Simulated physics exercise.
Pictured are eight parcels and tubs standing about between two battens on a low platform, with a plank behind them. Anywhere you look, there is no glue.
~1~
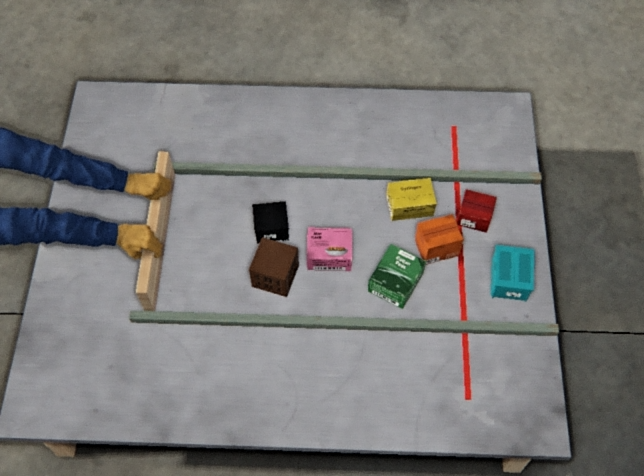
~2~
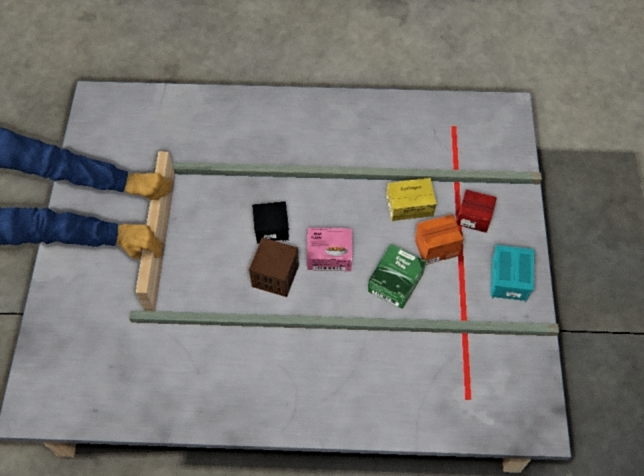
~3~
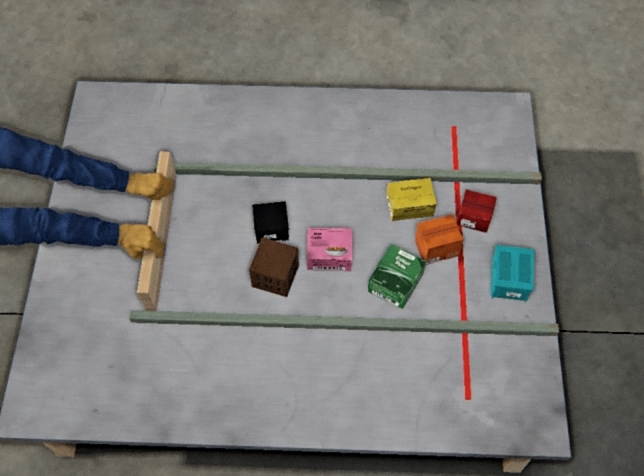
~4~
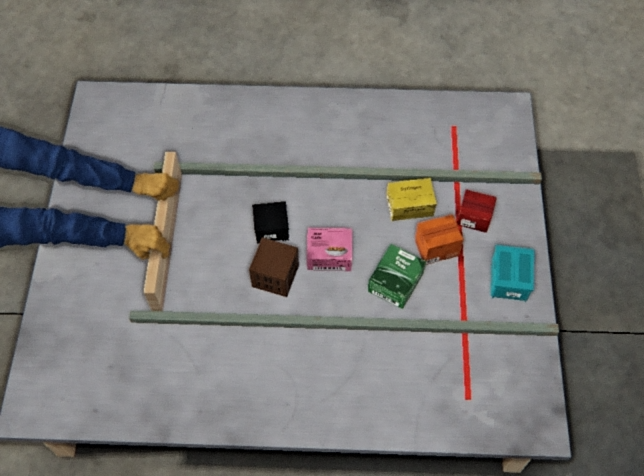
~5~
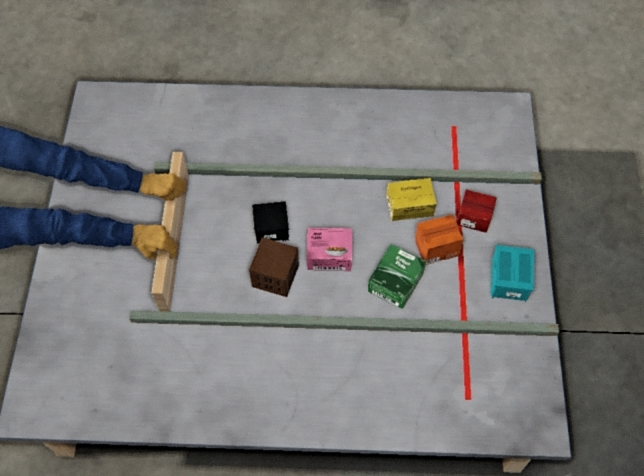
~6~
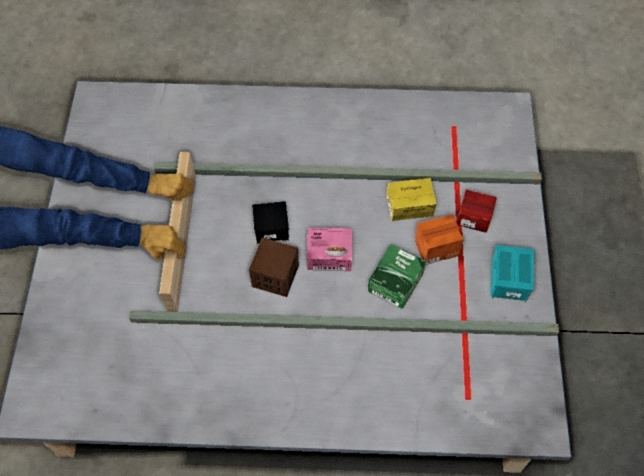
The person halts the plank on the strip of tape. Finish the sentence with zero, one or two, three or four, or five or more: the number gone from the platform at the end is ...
The number gone from the platform at the end is one or two.
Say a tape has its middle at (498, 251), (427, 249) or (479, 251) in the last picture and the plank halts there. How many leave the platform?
4, 0, 2.
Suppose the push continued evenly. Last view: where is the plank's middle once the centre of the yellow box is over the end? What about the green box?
The middle is at (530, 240) when it's the yellow box, and at (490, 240) when it's the green box.
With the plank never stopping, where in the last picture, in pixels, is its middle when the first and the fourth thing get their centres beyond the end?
The middle sits near (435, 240) at the first moment and near (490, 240) at the second.
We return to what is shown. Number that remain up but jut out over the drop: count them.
In total, 0 of them.
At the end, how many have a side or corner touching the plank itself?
It is in contact with 3.
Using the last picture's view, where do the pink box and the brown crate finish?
The pink box finishes at (521, 250); the brown crate finishes at (483, 271).
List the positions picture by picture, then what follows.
Turquoise tote (512, 274); red parcel (476, 211); orange box (439, 240); plank (157, 230); tape (460, 250), in the first frame.
Red parcel (476, 211); green box (397, 276), in the second frame.
Orange box (439, 240); brown crate (275, 268), in the third frame.
Turquoise tote (512, 274); yellow box (411, 200), in the fourth frame.
Red parcel (476, 211); black tote (271, 223), in the fifth frame.
Turquoise tote (512, 274); red parcel (476, 211); orange box (439, 240); plank (179, 231); tape (460, 250), in the sixth frame.
A little later, none off yet; turquoise tote at rest near (512, 274); red parcel at rest near (476, 211); orange box at rest near (439, 240).
When it is over, the number that fall off is one or two; down, orange box and turquoise tote.
